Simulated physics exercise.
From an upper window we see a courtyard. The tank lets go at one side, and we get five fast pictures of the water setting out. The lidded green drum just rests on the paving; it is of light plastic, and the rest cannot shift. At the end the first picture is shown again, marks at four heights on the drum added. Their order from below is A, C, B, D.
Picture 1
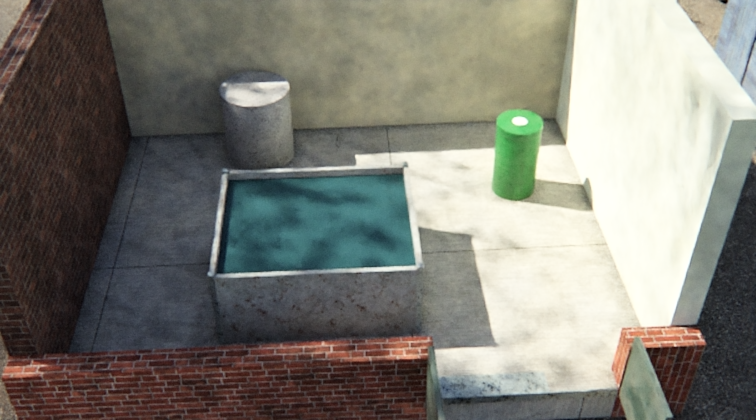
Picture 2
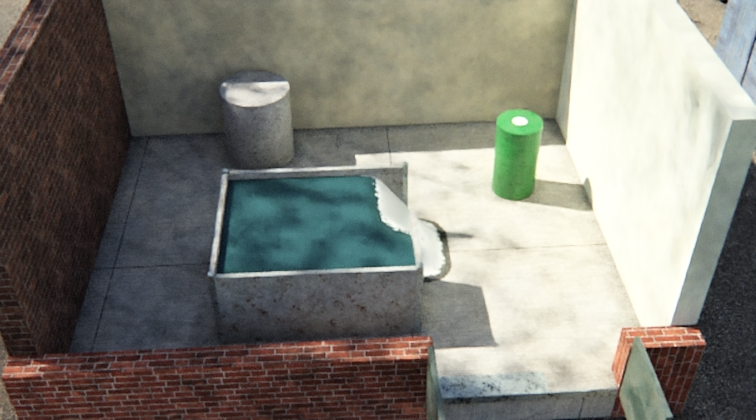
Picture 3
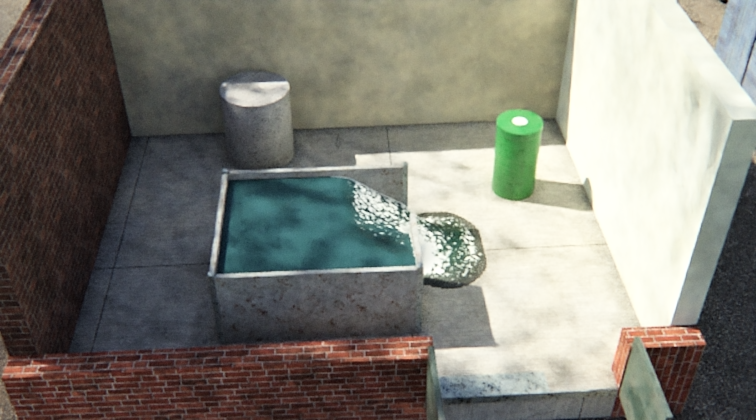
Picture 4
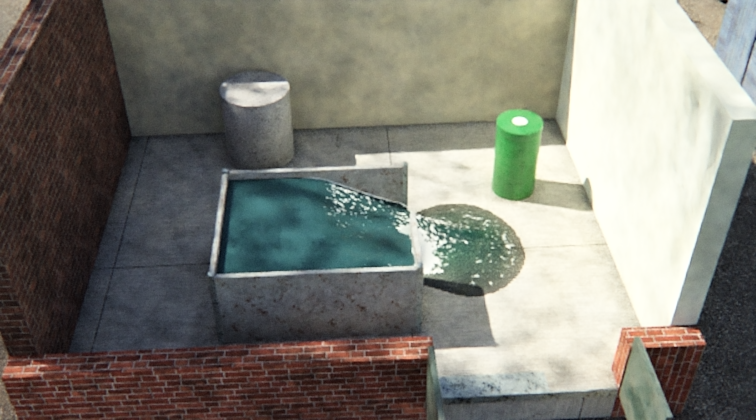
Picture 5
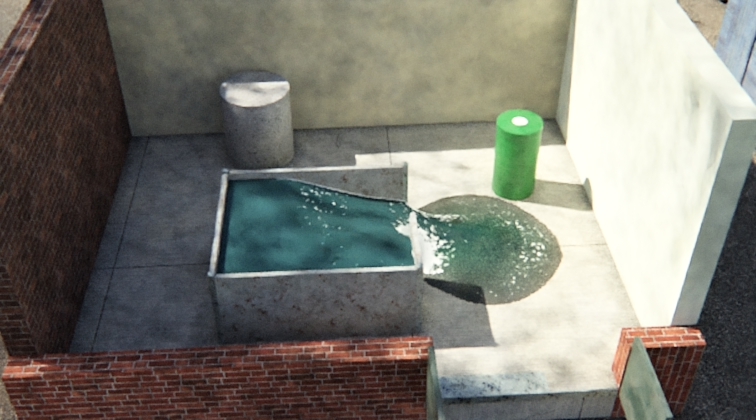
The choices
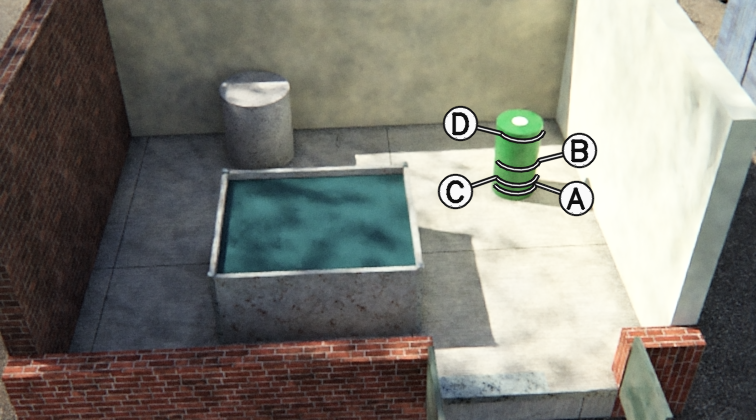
In the video, seen from above, a square tank of teal water stands in a walled courtyard; water pours over its right side and spreads in a widening, rippling puddle across the ground toward a green drum.
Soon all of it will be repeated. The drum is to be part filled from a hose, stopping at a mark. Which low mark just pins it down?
Line B.
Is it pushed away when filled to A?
Yes, that goes wrong.
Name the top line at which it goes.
Here it is line C.
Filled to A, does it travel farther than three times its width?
Yes, it does.
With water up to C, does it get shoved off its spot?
Yes, that goes wrong.
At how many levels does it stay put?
Two of them.
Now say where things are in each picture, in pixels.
Lid of the green drum at (521, 122); tank full, its middle at (317, 223); open gate at (527, 336).
Water covers 2 % of the ground and is seen nearest the drum at (431, 225).
Water covers 4 % of the ground and is seen nearest the drum at (460, 222).
Water covers 7 % of the ground and is seen nearest the drum at (475, 210).
Lid of the green drum at (521, 122); water covers 10 % of the ground and is seen nearest the drum at (489, 199).
On the marked copy, A at (518, 193); B at (521, 169); C at (519, 185); D at (524, 141); from the bottom up A, C, B, D.
Choosing A, it is pushed about 5 times its own width away.
Choosing B, it does not move.
Choosing C, it is pushed about its own width away.
Choosing D, it does not move.
